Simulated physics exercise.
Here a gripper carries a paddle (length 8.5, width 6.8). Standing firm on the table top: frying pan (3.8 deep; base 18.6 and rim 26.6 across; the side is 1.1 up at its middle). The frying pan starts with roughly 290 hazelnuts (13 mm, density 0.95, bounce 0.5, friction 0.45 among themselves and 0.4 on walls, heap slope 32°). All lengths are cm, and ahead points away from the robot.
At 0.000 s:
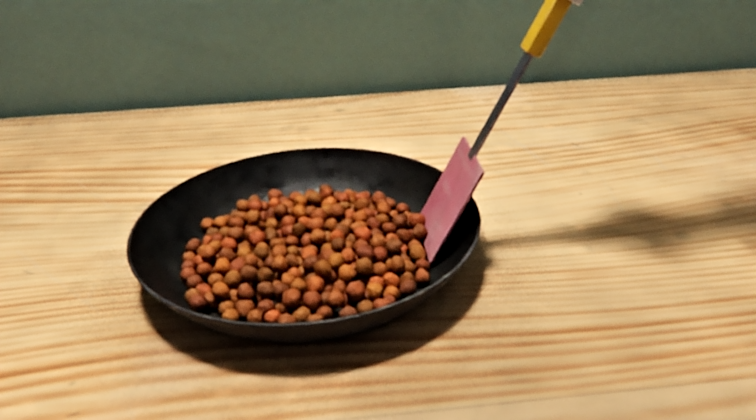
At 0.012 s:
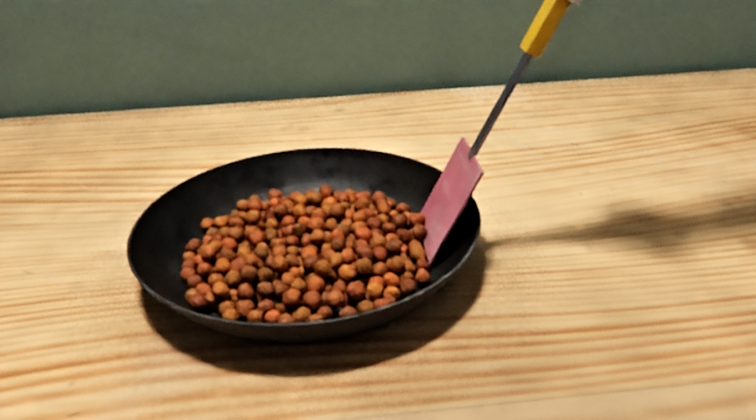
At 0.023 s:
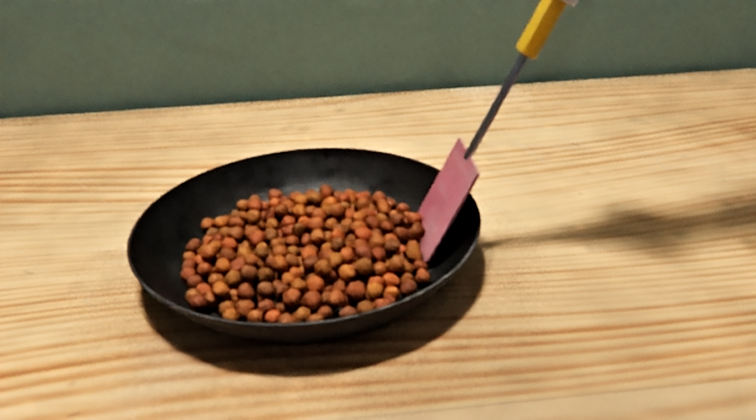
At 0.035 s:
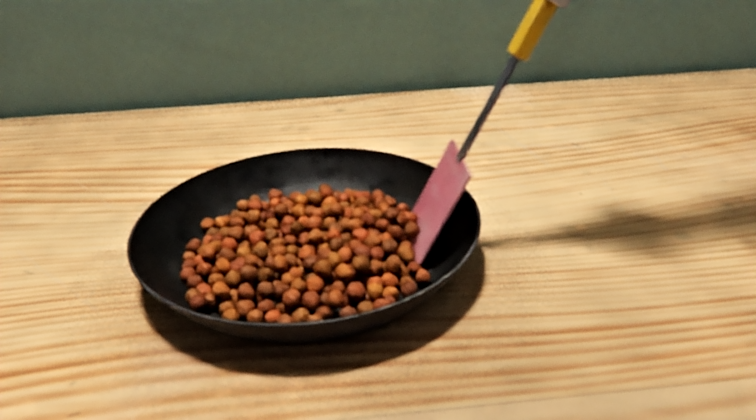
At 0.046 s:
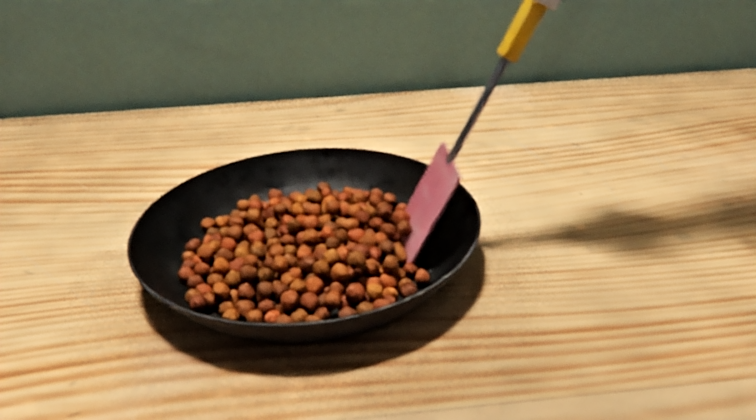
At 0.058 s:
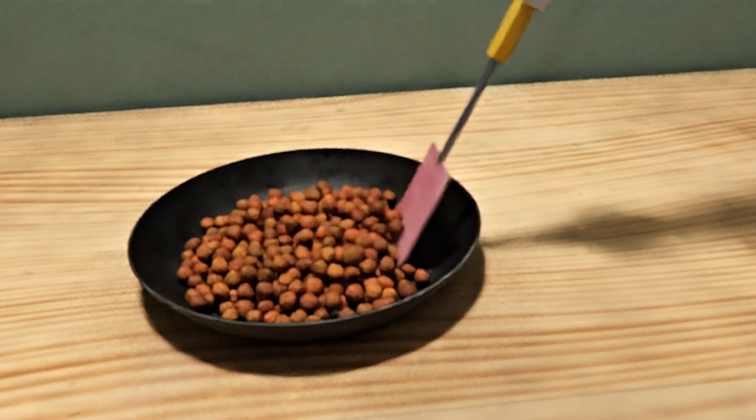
To begin with, a pink paddle with a yellow handle rests at the right side of a black frying pan heaped with hazelnuts on a wooden table top. The gripper then slides the tilted paddle a short way left into the heap, and the nuts beside the blade shift slightly.
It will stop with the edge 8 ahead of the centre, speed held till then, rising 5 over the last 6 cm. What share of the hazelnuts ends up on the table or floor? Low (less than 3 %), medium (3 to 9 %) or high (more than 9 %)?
Share on the table or floor: Medium (3 to 9 %).
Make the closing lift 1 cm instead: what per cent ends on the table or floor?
Some 5 per cent.
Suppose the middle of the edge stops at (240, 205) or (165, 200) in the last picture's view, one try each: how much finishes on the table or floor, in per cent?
About 0 and 15 per cent.
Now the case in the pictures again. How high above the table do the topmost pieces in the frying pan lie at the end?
Some 4.5 cm.
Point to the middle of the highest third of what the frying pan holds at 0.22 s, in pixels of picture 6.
At about (237, 238).
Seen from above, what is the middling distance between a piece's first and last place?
Roughly 3 cm.
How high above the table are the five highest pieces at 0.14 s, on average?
Roughly 4 cm.
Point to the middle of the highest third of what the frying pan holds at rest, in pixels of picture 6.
At about (209, 246).
After 0.14 s, sloping 63°, highest piece 5 above the table; 286 in the frying pan.
After 0.22 s, sloping 63°, highest piece 6 above the table; 286 in the frying pan.
After 0.46 s, sloping 63°, highest piece 5 above the table; 272 in the frying pan, 14 on the table or floor.
After 1.51 s, sloping 63°, highest piece 5 above the table; 272 in the frying pan, 14 on the table or floor.
In the end, 272 in the frying pan, 14 on the table or floor. That is 5 % on the table or floor.
